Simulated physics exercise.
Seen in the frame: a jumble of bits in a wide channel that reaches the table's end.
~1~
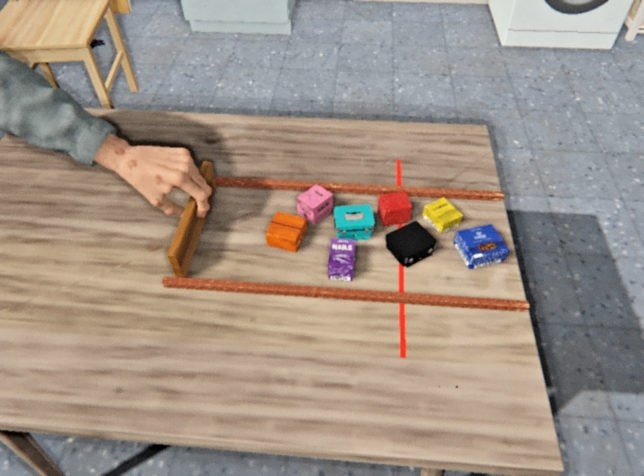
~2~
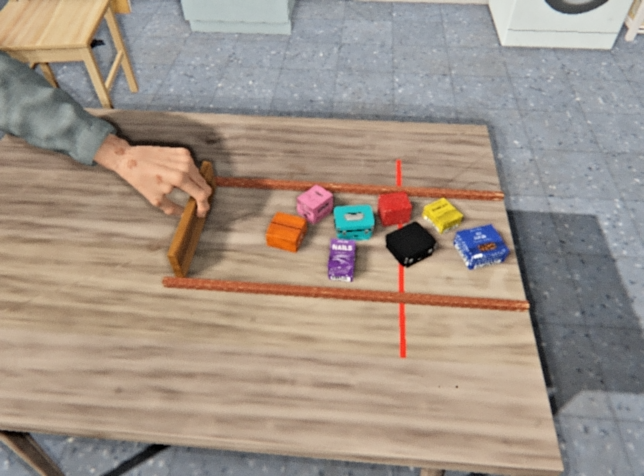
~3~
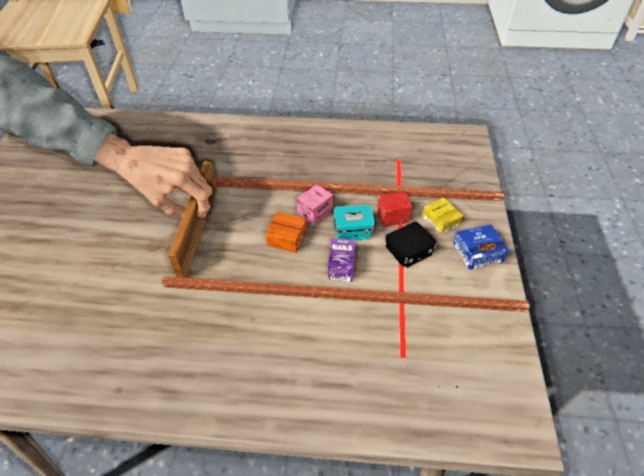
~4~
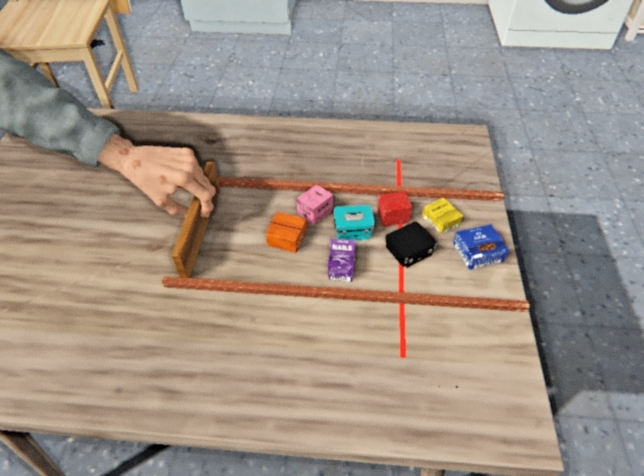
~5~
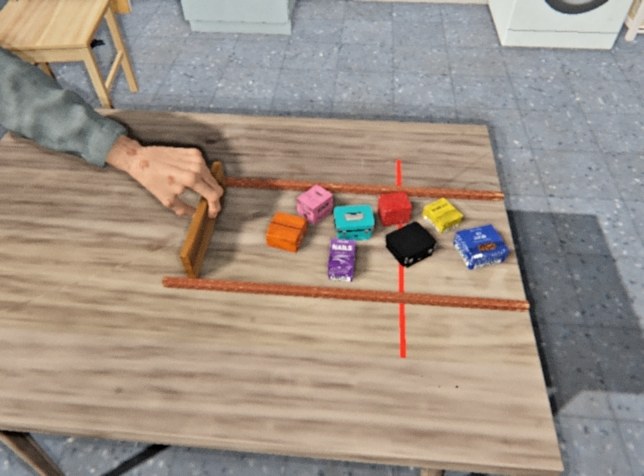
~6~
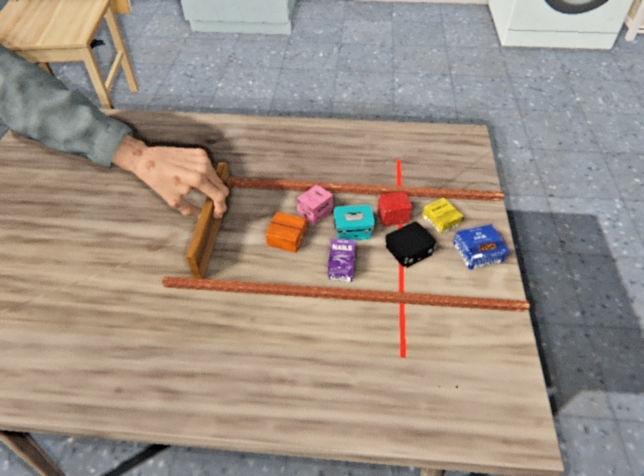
On a wooden table, a hand held a small board upright between two long strips, then slid it slightly right toward a scattered group of colorful little boxes, which stayed still.
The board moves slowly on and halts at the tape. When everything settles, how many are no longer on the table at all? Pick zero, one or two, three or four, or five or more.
Zero are off the table.
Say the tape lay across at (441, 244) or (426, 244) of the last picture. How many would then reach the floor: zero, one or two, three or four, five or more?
At the first spot it would be just one or two, and at the second zero.
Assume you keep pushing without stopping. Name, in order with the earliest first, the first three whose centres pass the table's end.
Those would be the blue box, the yellow box and the black case, in that order.
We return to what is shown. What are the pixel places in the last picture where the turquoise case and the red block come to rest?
Final positions - turquoise case around (442, 226), red block around (444, 202).
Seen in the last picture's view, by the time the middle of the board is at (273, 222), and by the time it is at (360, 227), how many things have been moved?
By the first moment it's 1, by the second it's 7.
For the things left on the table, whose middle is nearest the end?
I'd say the blue box.
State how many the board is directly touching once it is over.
3 in contact.
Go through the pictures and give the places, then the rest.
Blue box (481, 247); yellow box (442, 216); black case (410, 245); board (195, 217); tape (401, 242), in the first picture.
Yellow box (442, 216); red block (394, 209), in the second picture.
Black case (410, 245); board (195, 217), in the third picture.
Blue box (481, 247); pink box (315, 205), in the fourth picture.
Yellow box (442, 216); turquoise case (354, 223), in the fifth picture.
Blue box (481, 247); yellow box (442, 216); black case (410, 245); board (211, 218); tape (401, 242), in the sixth picture.
A little later, none off yet; blue box at rest near (481, 247); yellow box at rest near (442, 216); black case at rest near (410, 245).
When it is over, the number that fall off is zero.
